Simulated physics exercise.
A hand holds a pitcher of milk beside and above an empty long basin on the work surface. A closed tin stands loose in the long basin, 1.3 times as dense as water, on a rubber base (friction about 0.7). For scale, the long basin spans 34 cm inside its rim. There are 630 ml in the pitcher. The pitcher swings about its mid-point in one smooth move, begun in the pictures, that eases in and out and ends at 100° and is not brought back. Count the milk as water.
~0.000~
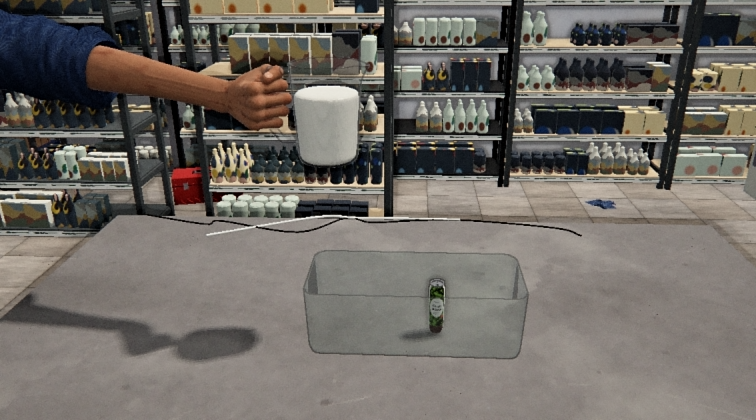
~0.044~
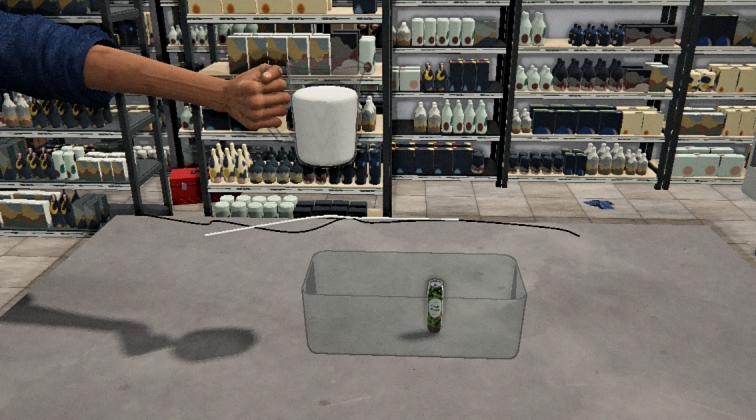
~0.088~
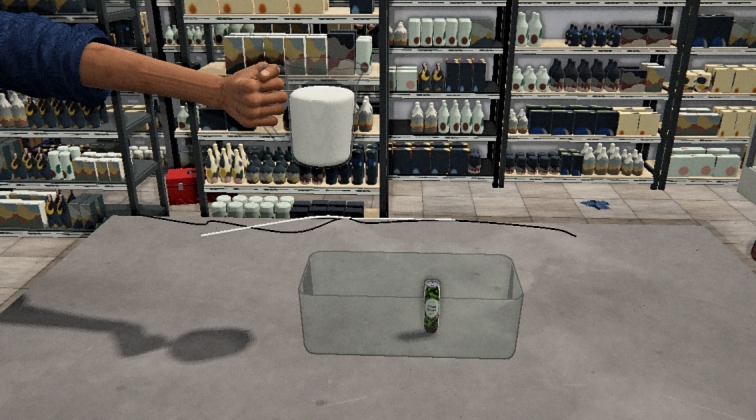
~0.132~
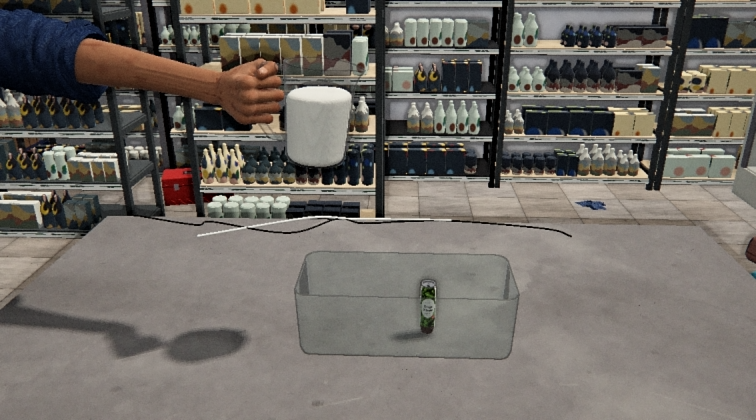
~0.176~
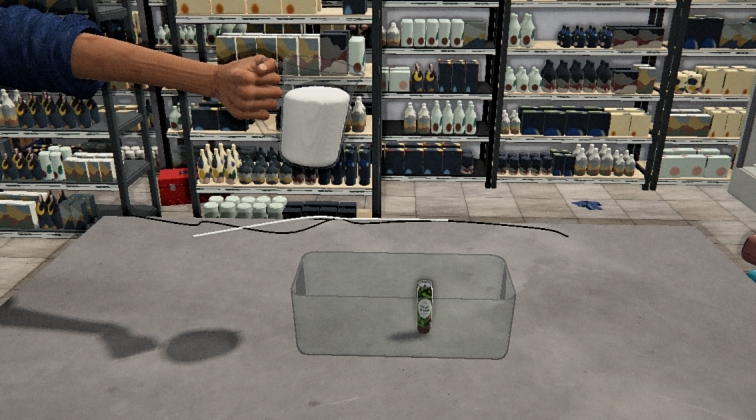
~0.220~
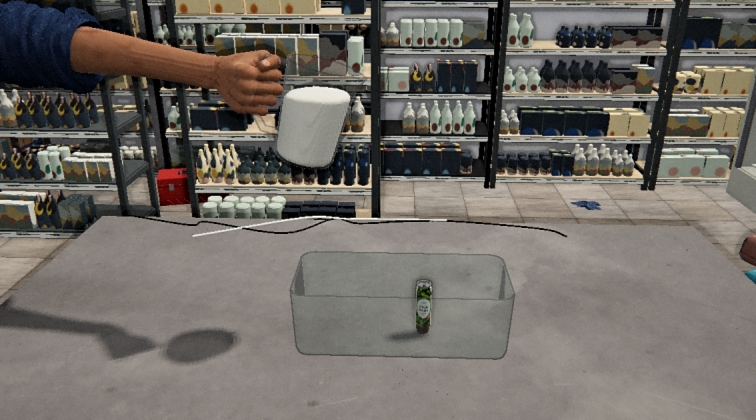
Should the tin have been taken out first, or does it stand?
The tin stays up.
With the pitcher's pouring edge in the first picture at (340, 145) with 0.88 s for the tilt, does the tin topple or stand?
Then it remains upright.
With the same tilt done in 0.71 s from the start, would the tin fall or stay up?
Then it keeps standing.
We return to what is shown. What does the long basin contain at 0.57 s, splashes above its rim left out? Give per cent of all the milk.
Near 0 in a hundred.
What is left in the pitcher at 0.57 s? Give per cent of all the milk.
Near 92 in a hundred.
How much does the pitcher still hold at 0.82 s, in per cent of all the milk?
Some 42 per cent.
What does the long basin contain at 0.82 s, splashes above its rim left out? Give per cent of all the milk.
Near 20 in a hundred.
After 0.57 s the tilt is 72° and 91 per cent is still to pour; the tin stands where it began.
After 0.82 s the tilt is 99° and 43 per cent is still to pour; the tin stands where it began.
After 1.09 s the tilt is 100° and 8 per cent is still to pour; the tin stands where it began.
After 1.38 s the tilt is 100° and 1 per cent is still to pour; the tin stands where it began.
In the end the tin stands where it began.
